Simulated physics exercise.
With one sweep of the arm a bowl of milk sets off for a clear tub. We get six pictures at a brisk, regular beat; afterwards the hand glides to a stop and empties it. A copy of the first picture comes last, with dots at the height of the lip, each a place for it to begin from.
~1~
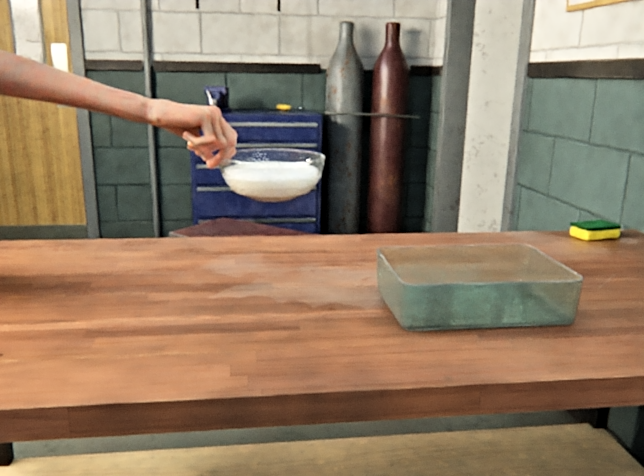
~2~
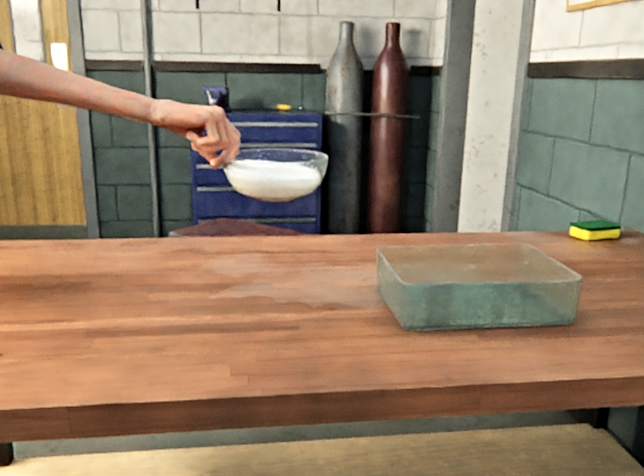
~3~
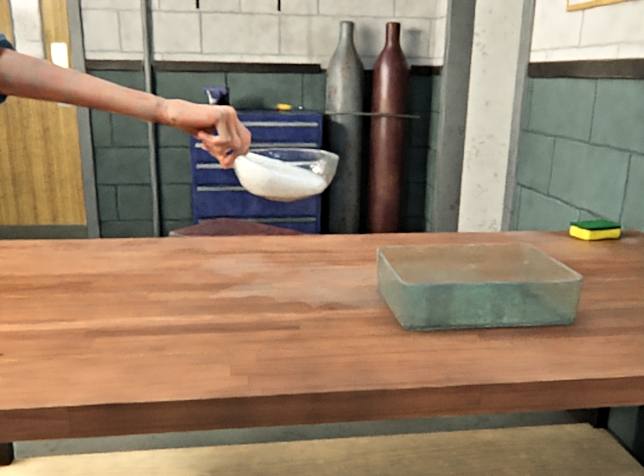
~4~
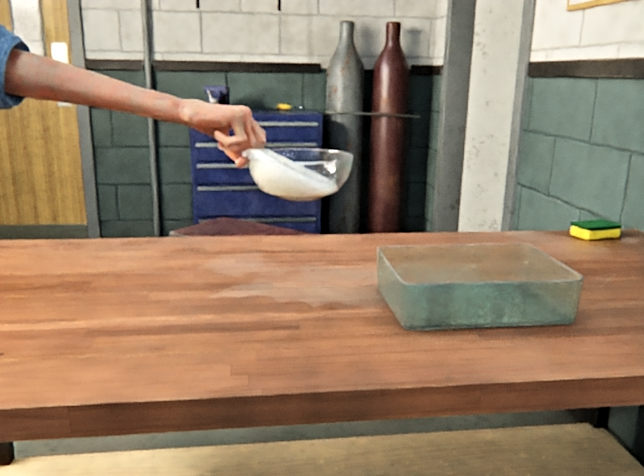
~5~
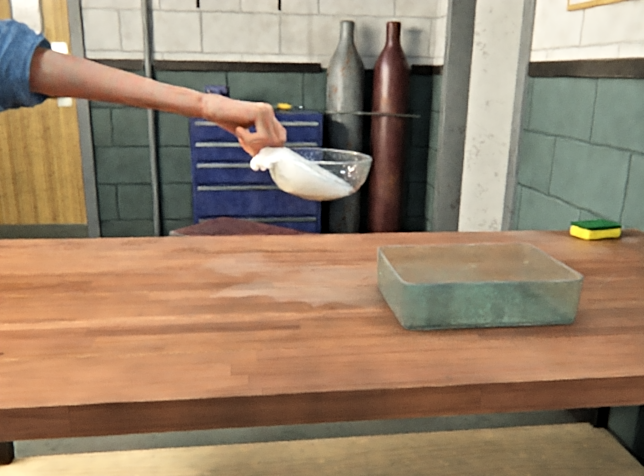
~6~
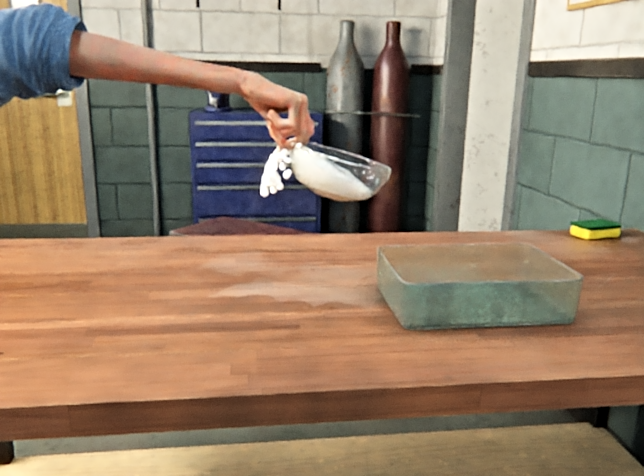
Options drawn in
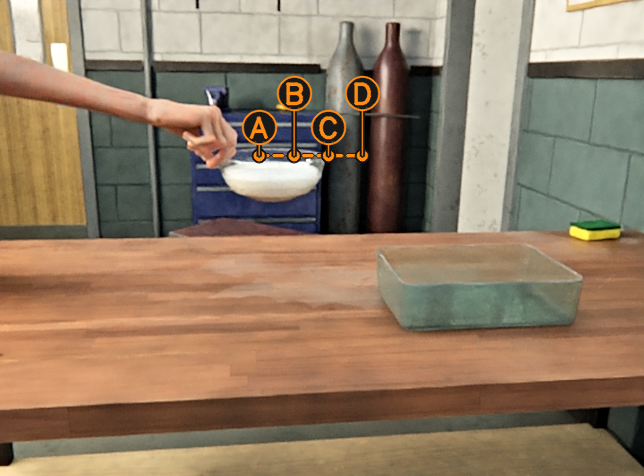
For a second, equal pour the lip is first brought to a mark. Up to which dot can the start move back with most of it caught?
Place A just does it.
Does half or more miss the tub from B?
No, not at all.
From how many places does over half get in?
All four.
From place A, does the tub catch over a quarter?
Yes, clearly.
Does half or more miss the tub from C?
No.
In orange, A at (259, 155); B at (294, 155); C at (328, 155); D at (362, 155).
For place A, about 65 % lands in the tub, 27 % falls short and 8 % goes beside or beyond.
For place B, about 75 % lands in the tub, 13 % falls short and 12 % goes beside or beyond.
For place C, about 70 % lands in the tub, 10 % falls short and 20 % goes beside or beyond.
For place D, about 82 % lands in the tub, 12 % falls short and 6 % goes beside or beyond.
